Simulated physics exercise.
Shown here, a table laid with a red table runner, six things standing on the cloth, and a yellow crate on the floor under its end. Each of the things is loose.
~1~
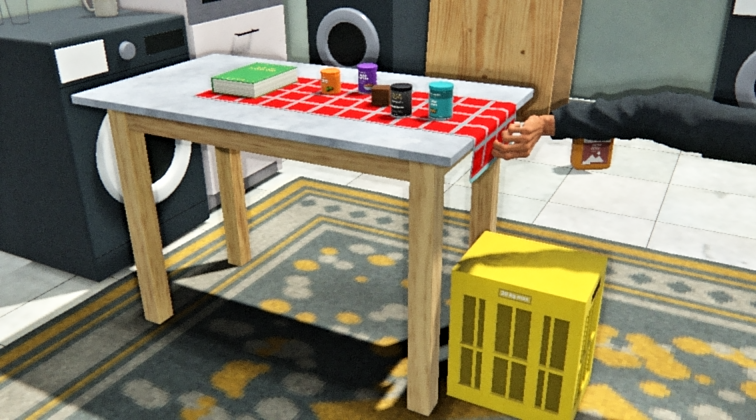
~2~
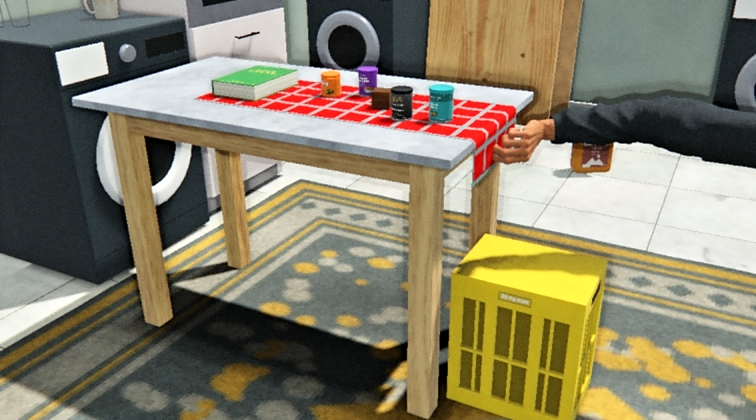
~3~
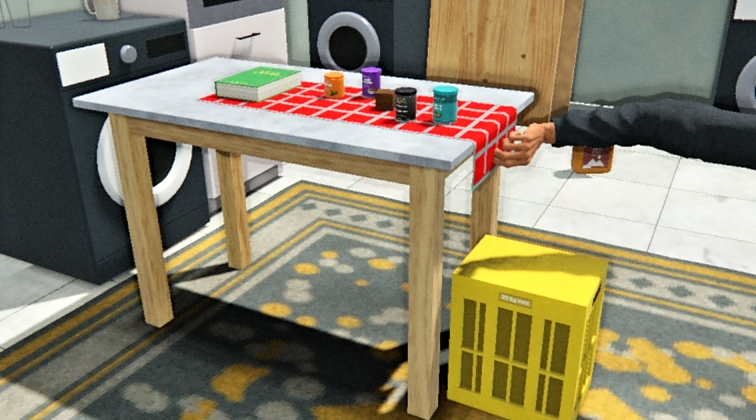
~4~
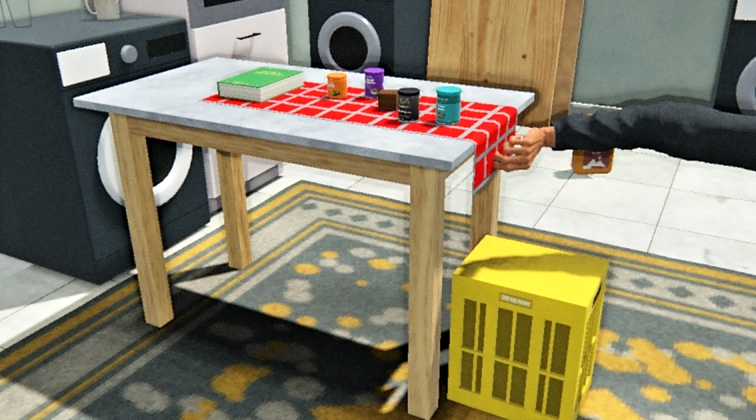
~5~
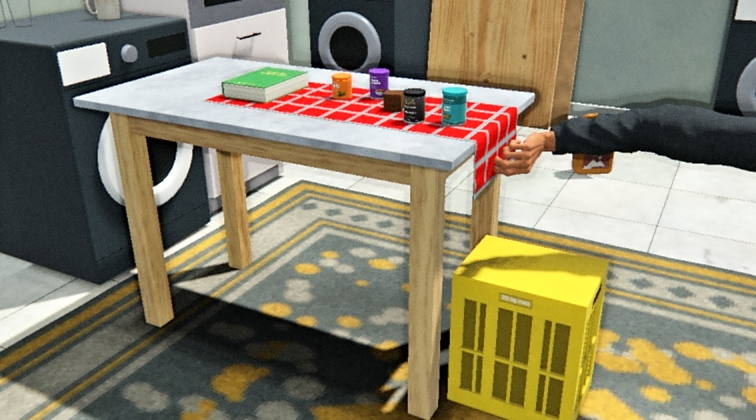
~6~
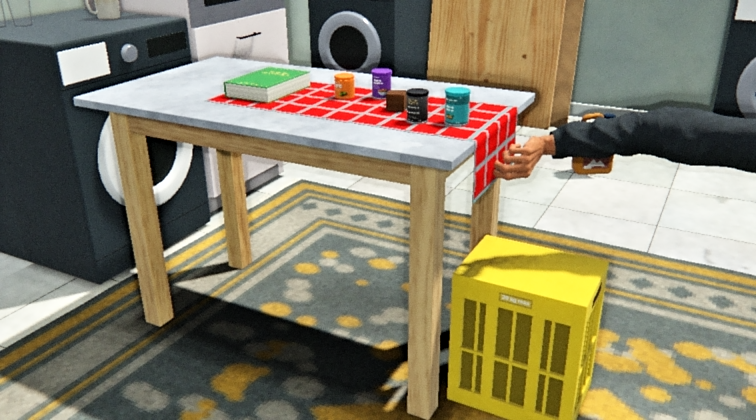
A hand slowly pulling a red checked runner over the table's right end, the green book and small containers riding along.
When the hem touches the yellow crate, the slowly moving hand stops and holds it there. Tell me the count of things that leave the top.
Well, the number that leaves the top comes to exactly two there.
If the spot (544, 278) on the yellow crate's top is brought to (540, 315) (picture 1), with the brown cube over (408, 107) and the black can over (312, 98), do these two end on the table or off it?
As for the brown cube, it leaves the top; as for the black can, it stays in place.
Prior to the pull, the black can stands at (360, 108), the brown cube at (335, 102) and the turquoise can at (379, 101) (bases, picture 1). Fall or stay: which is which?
Black can kept, brown cube kept, turquoise can kept.
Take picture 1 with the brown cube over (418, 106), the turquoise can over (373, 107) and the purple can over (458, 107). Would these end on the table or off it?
In the end the brown cube gets dislodged, while the turquoise can rides it out and the purple can gets dislodged.
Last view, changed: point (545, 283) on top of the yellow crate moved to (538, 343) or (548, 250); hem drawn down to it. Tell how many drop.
4 and 1.
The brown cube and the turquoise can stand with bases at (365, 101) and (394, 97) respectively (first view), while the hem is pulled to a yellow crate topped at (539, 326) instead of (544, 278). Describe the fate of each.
The brown cube ends up off while the turquoise can ends up off.
A little later, hem near (494, 213); all still up.
Next, hem on the crate; turquoise can gone.
Later still, hem on the crate; turquoise can and black can gone.
When it is over, hem on the crate; turquoise can and black can gone. It carries off two.
